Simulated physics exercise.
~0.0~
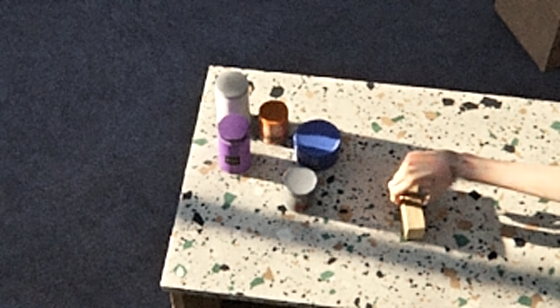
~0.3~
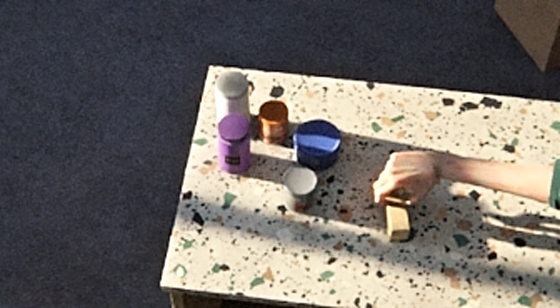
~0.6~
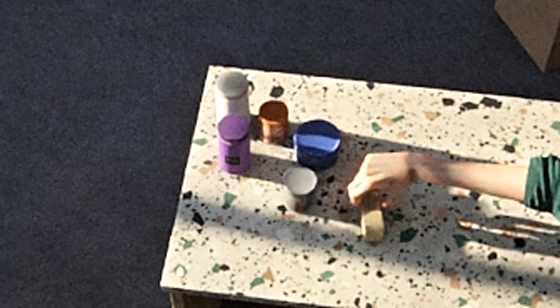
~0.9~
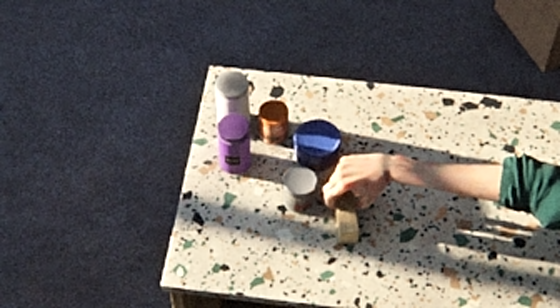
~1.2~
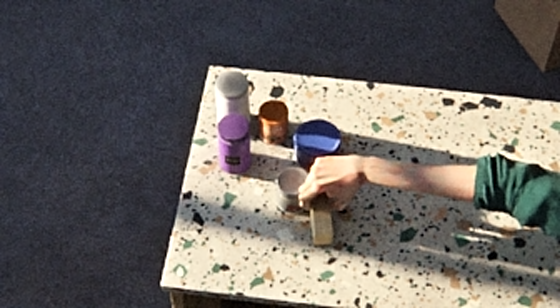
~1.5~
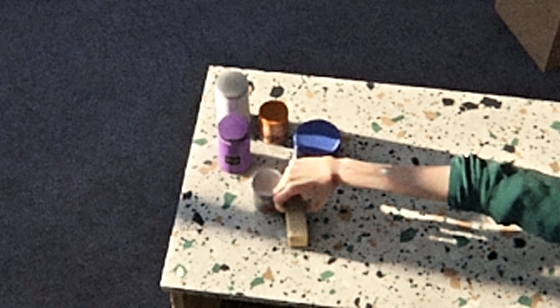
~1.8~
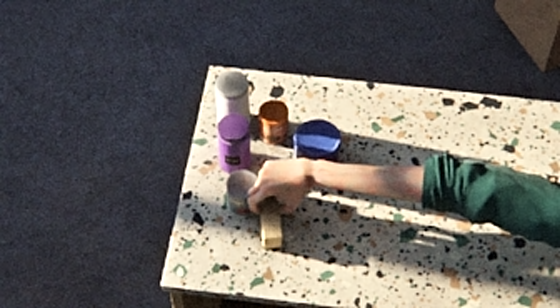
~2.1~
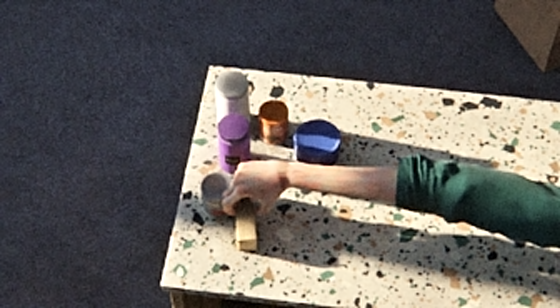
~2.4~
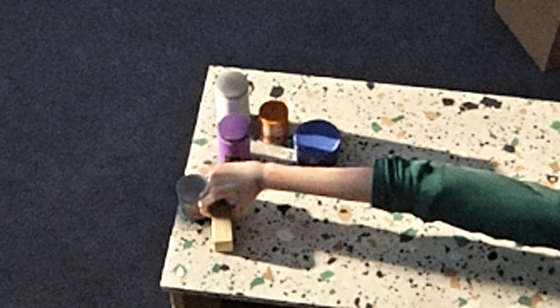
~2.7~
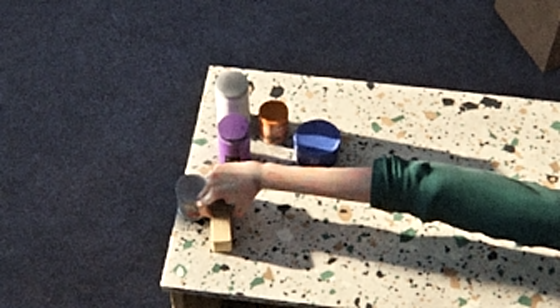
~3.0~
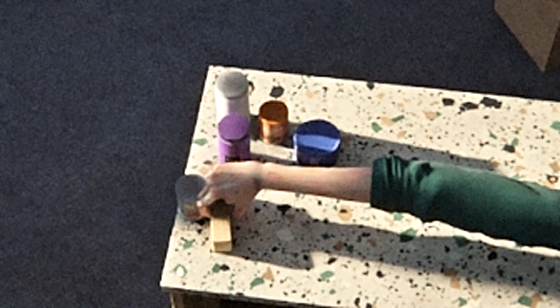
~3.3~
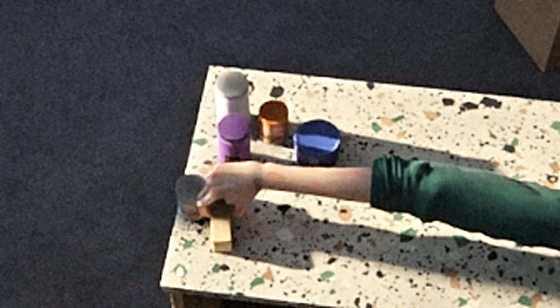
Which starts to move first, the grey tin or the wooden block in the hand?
The wooden block moves first, sliding left with the hand across the open table. The grey tin only starts moving once the block has reached it.
A hand in a green sleeve holds a wooden block on a pale speckled table, seen from above at an angle against a dark floor. Toward the left stand a white jar, a purple jar, an orange tin and a blue tub, with a small grey tin nearer the front. The hand slides the block left across the open surface until it reaches the grey tin. It then pushes the tin steadily left, past the front of the purple jar. The hand stops with the grey tin upright by the table's left edge, while the other four items stay standing in their places.
